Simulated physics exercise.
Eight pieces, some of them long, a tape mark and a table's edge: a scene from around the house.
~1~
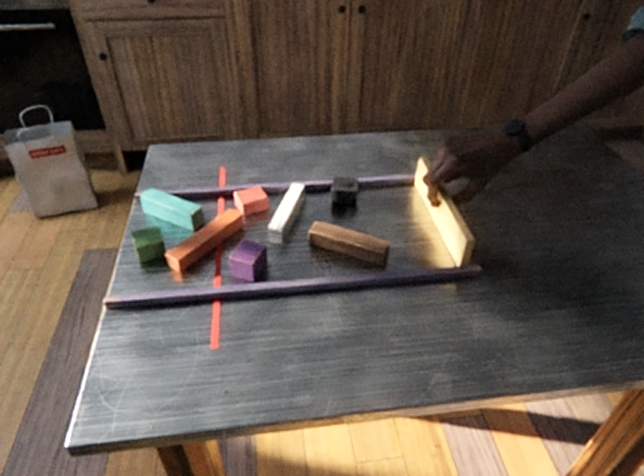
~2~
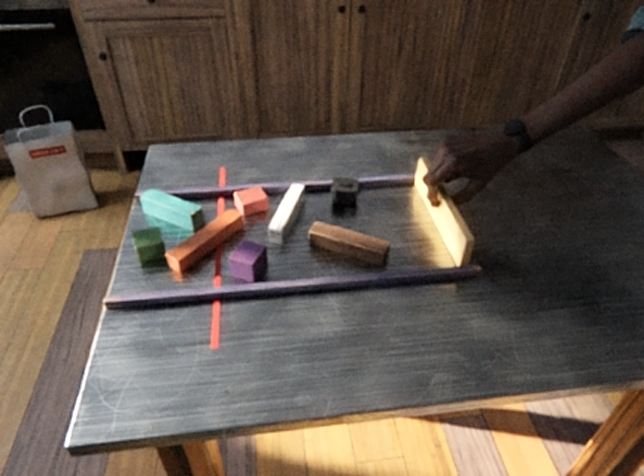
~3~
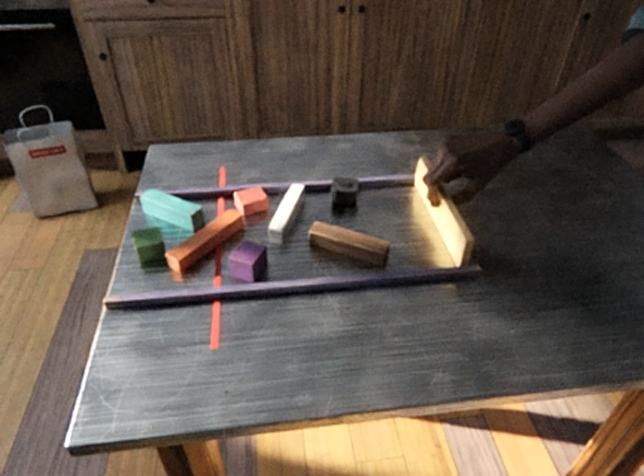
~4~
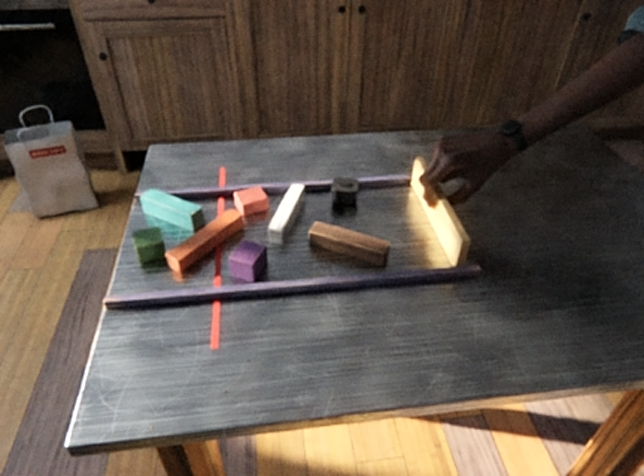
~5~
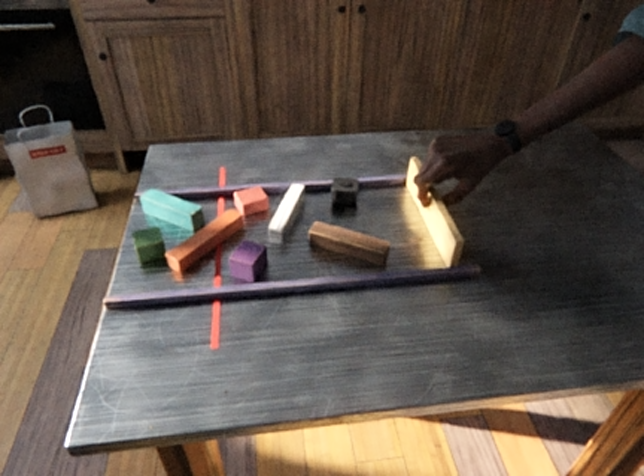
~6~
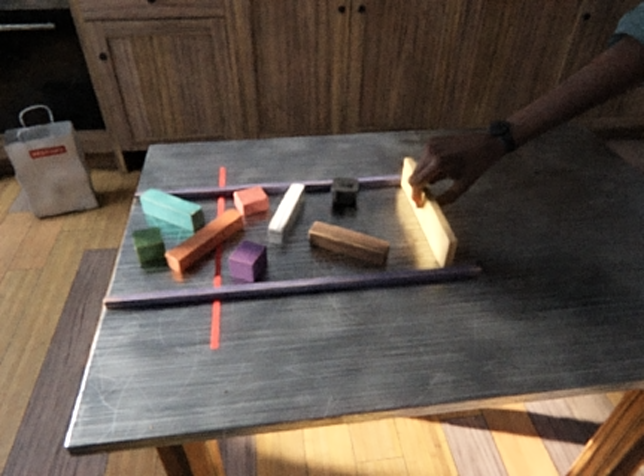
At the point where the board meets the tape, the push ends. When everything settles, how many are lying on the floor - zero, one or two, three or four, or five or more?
It sends over the edge not one piece.
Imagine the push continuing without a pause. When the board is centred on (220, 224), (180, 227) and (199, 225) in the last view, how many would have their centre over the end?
That makes 0, 3, 1.
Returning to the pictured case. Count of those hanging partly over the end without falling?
I get 1.
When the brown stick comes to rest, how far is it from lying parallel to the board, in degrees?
Angle: Roughly 0 degrees.
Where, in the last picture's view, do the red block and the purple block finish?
(163, 205), and the other (183, 268).
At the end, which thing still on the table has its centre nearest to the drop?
The turquoise bar is it.
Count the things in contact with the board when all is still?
Tally at the end: 2.
A little later, none off yet; green block at rest near (150, 245); turquoise bar at rest near (172, 210); orange bar at rest near (207, 239).
When it is over, the number that fall off is zero.
